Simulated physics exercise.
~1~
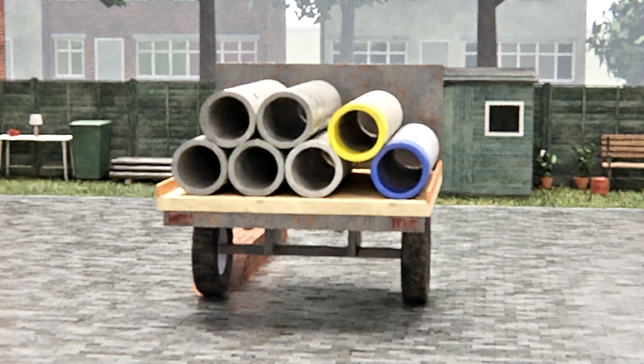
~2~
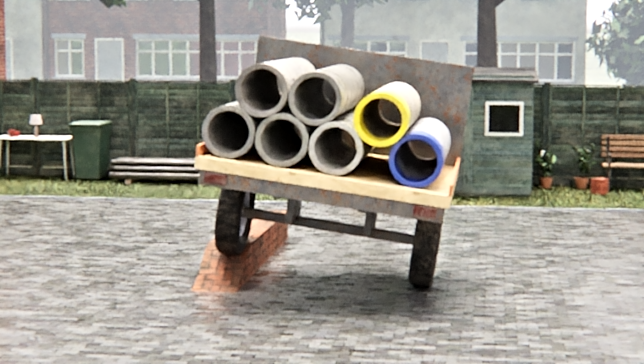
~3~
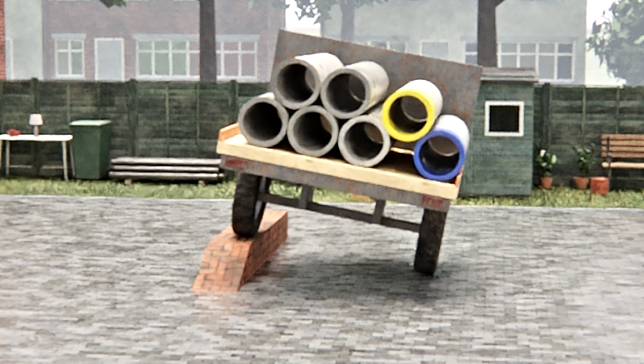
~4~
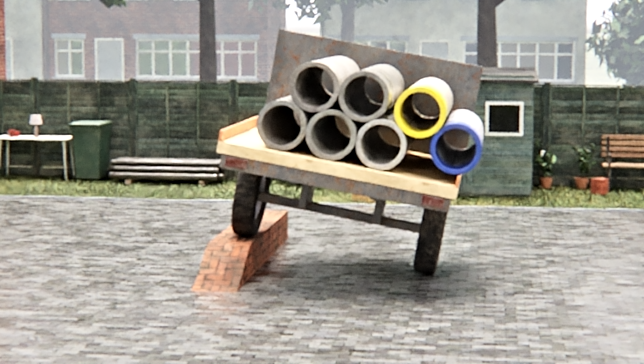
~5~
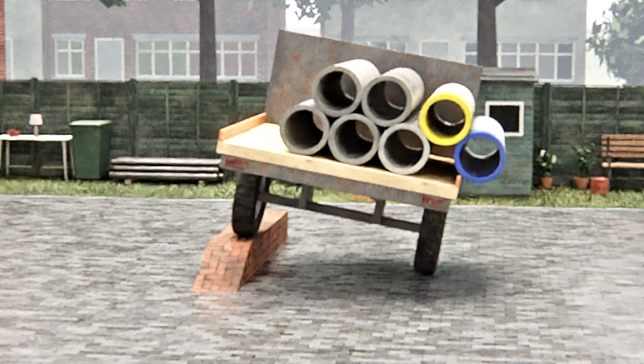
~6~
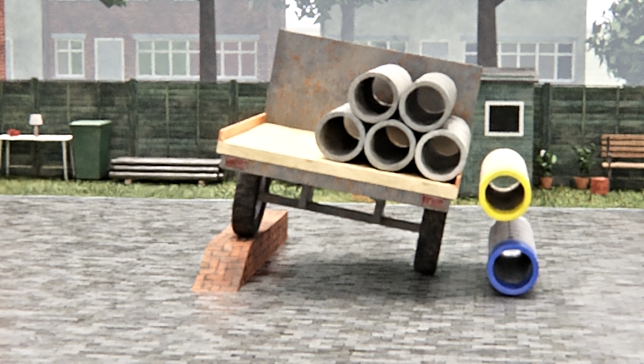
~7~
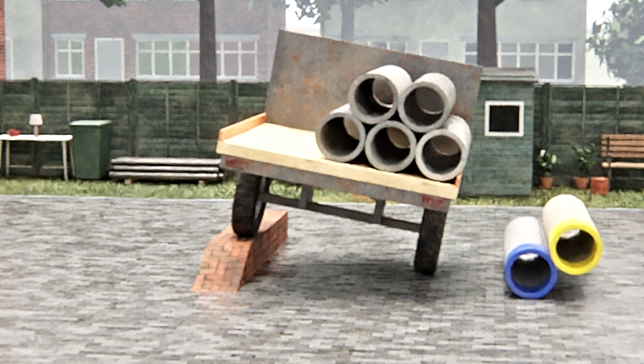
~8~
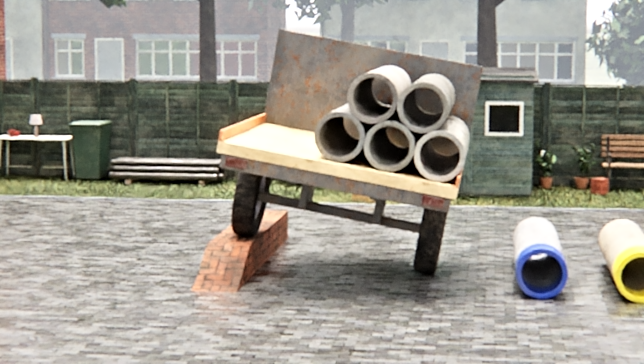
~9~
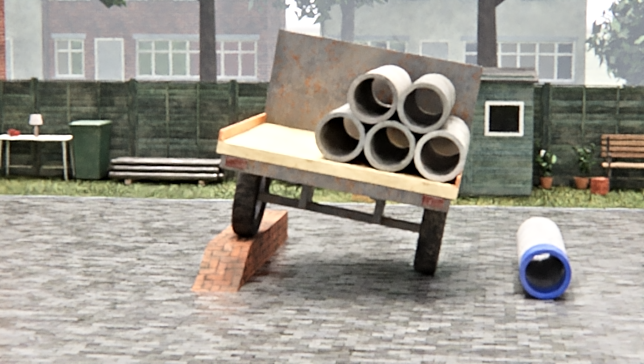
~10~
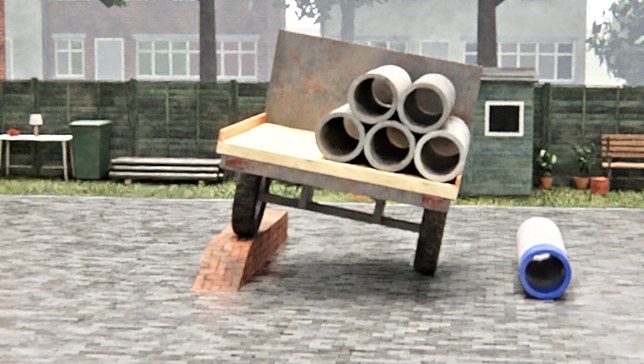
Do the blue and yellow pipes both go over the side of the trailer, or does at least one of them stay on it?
Both go over the side. The blue pipe and the yellow pipe drop off the right edge of the tilted trailer and land on the paving.
Two concrete pipes, one rimmed in blue and one in yellow, toppled off the right side of a flat trailer after its left wheel climbed a brick ramp; the yellow rolled out of view, the blue stopped nearby, and five grey ones stayed aboard.
